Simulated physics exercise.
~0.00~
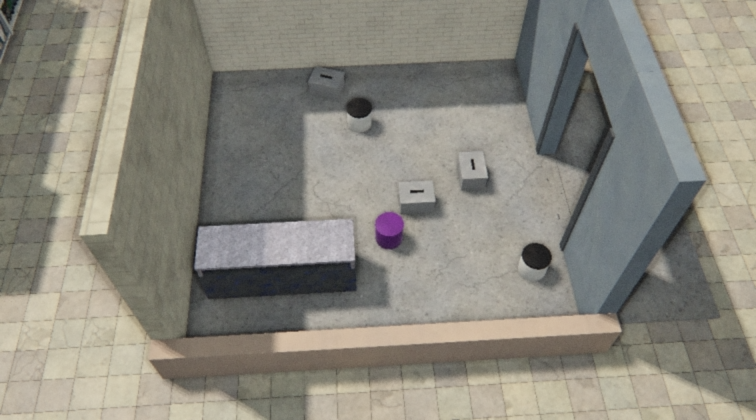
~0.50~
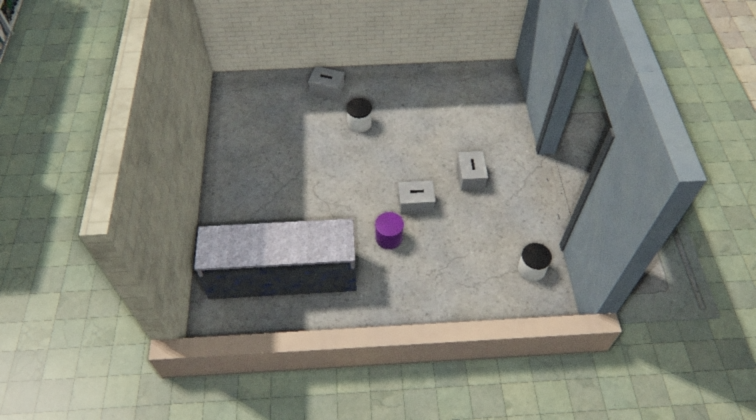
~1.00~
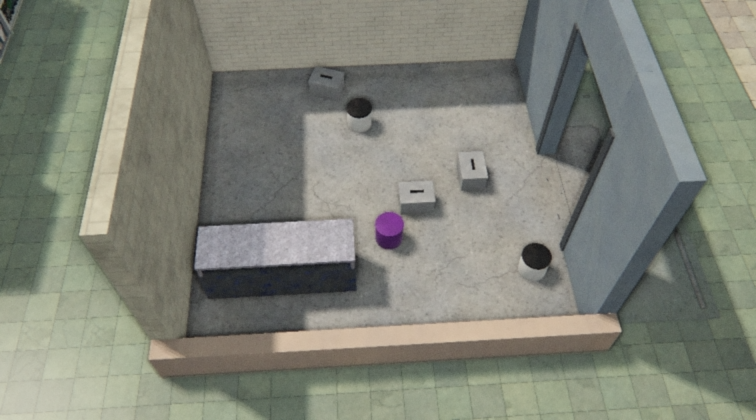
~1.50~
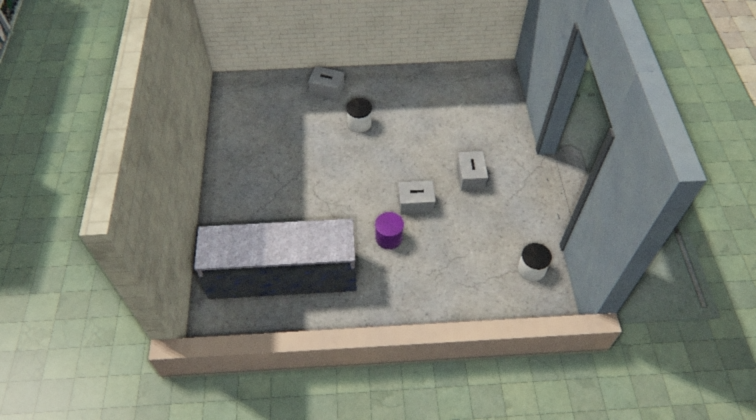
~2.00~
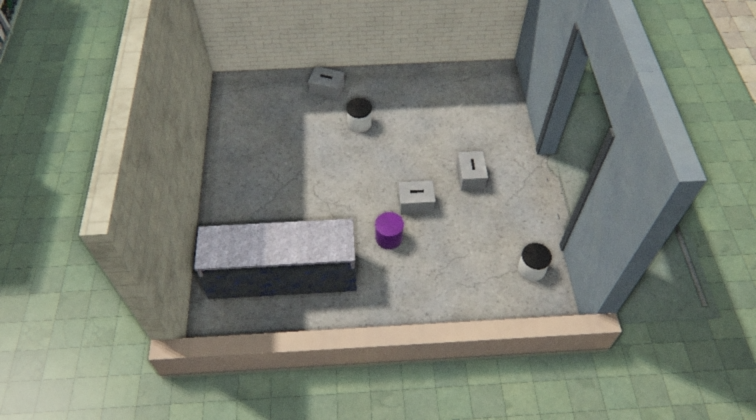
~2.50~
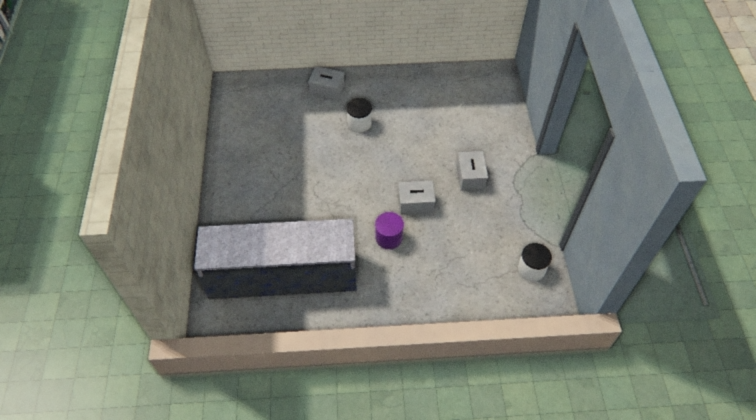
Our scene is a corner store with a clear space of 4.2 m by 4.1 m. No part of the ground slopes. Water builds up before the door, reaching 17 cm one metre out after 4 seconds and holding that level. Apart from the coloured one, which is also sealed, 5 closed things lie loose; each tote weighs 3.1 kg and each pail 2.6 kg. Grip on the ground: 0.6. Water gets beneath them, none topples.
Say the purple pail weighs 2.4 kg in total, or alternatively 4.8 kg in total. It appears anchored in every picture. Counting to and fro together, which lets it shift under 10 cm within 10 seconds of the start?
The one that works is none of the two.
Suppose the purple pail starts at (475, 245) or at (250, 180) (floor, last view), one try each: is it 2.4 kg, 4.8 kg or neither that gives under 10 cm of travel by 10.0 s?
Both masses fail; both masses fail.
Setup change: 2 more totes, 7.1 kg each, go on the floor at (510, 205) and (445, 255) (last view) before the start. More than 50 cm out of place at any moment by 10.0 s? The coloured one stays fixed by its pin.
First exceeds it, then exceeds it.
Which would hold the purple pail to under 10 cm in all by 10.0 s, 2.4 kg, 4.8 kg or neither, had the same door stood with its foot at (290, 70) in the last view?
Well, then both options come up short.
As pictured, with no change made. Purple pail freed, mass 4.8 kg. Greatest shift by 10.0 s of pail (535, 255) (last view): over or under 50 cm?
Result: Threshold not reached.
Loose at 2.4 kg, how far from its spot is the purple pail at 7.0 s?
About 200 cm off its spot.
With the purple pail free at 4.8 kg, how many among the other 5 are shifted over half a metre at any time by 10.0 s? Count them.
4.
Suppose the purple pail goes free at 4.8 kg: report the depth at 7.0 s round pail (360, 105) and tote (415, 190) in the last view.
Roughly 3 and 5 cm.
After 3.5 s the purple pail would be 0 cm from its start with 2.4 kg and 0 cm from its start with 4.8 kg; 0 cm of water round it then.
After 4.5 s the purple pail would be 14 cm from its start with 2.4 kg and 0 cm from its start with 4.8 kg; 3 cm of water round it then.
After 7.0 s the purple pail would be 203 cm from its start with 2.4 kg and 69 cm from its start with 4.8 kg; 4 cm of water round it then.
After 10.0 s the purple pail would be 163 cm from its start with 2.4 kg and 135 cm from its start with 4.8 kg; 8 cm of water round it then.
